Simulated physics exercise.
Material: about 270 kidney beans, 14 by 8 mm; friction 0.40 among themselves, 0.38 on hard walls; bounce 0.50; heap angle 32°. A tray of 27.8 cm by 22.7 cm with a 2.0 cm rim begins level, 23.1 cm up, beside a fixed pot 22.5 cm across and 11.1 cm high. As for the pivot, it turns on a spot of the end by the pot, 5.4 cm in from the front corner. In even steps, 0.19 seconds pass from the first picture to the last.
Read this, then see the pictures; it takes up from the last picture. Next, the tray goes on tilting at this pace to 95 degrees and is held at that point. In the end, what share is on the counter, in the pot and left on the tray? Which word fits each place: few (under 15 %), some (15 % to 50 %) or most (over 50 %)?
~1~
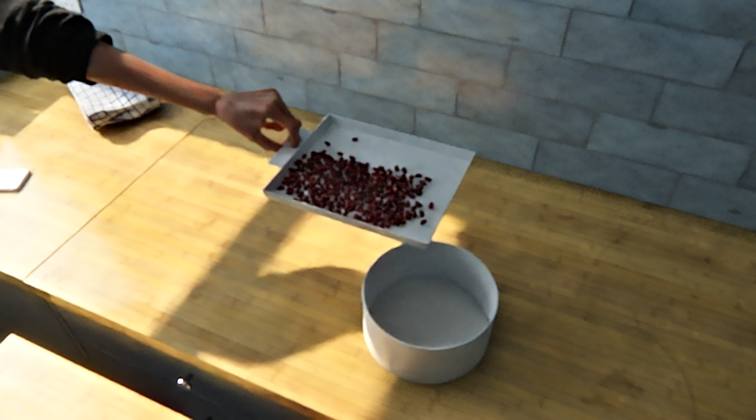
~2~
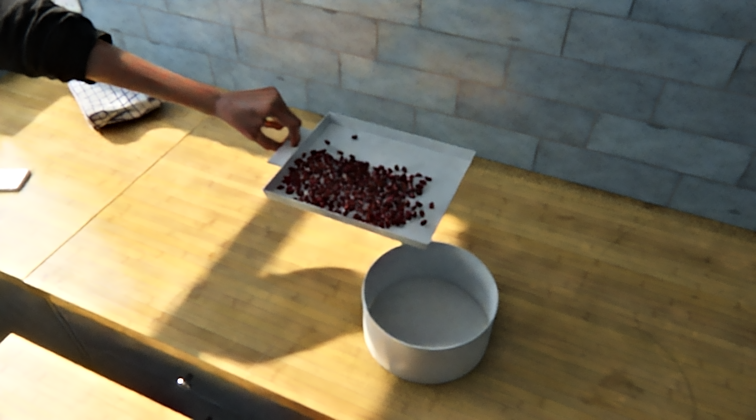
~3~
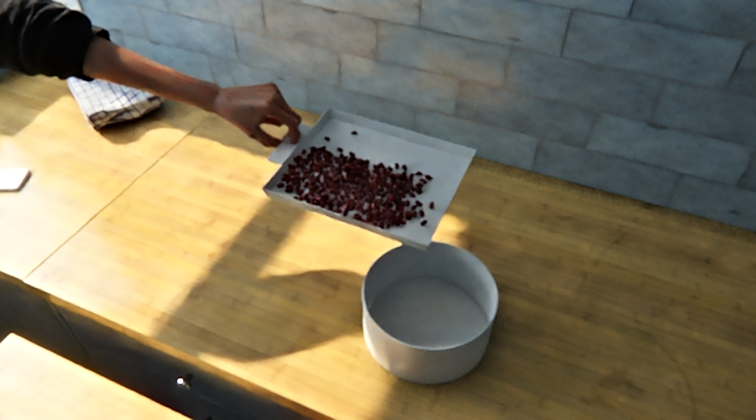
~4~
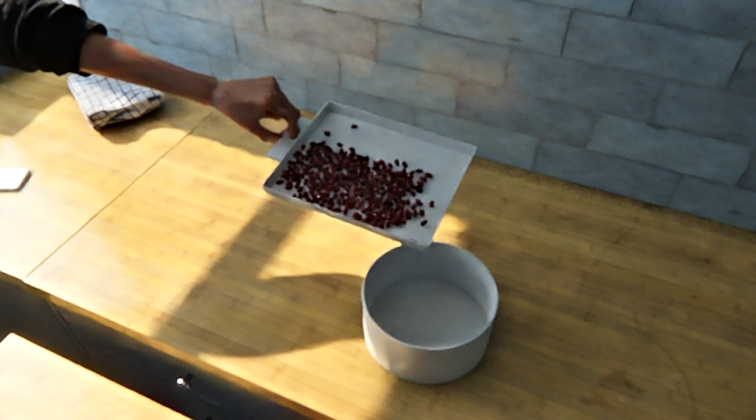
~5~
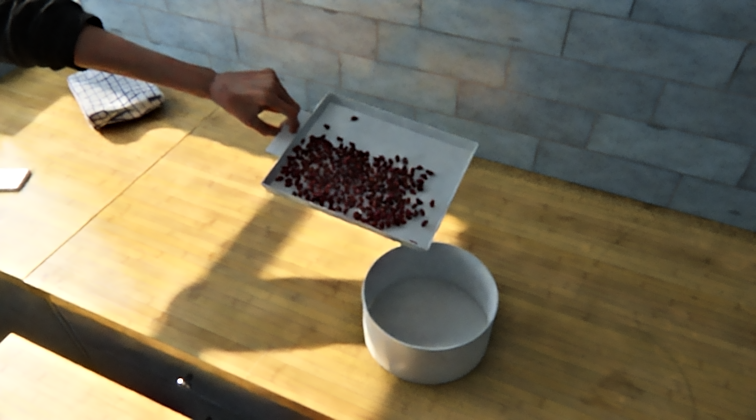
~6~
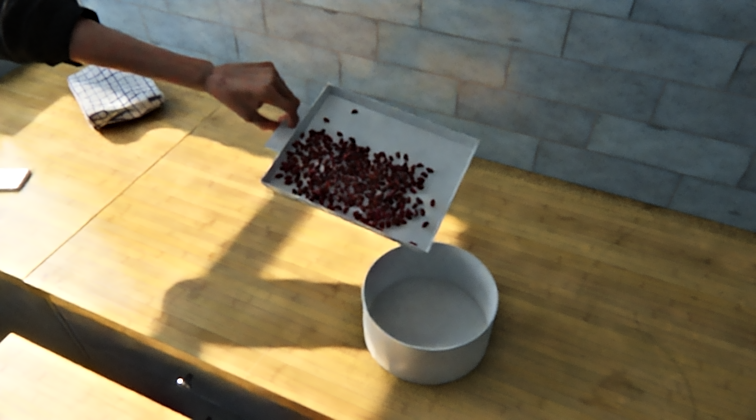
Counter gets few; pot gets most; tray gets few.
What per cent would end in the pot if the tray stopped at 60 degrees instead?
Around 55 per cent, then.
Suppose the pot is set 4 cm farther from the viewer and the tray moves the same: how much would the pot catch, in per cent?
It would come to roughly 80 percent.
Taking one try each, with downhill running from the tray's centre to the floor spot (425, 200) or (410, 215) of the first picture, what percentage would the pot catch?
Around 75 % for the first direction, around 100 % for the second.
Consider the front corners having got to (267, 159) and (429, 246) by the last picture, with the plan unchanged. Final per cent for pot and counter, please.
Pot 90; counter 10.
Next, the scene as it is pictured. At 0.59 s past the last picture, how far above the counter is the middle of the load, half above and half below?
About 22 cm.
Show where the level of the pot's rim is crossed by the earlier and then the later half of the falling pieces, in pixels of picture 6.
The first half passes near (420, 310) and the second half near (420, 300).
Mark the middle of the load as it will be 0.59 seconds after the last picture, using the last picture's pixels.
Somewhere about (404, 252) in the last view.
Then, 0.36 s after the last picture, tilt 54 degrees; the tray holds 100 %, the pot 0 %.
Then, 0.59 s after the last picture, tilt 79 degrees; the tray holds 70 %, the pot 5 %.
Then, 0.94 s after the last picture, tilt 95 degrees; the tray holds 0 %, the pot 90 %.
In the end, counter 5 %, pot 95 %, tray 0 %.
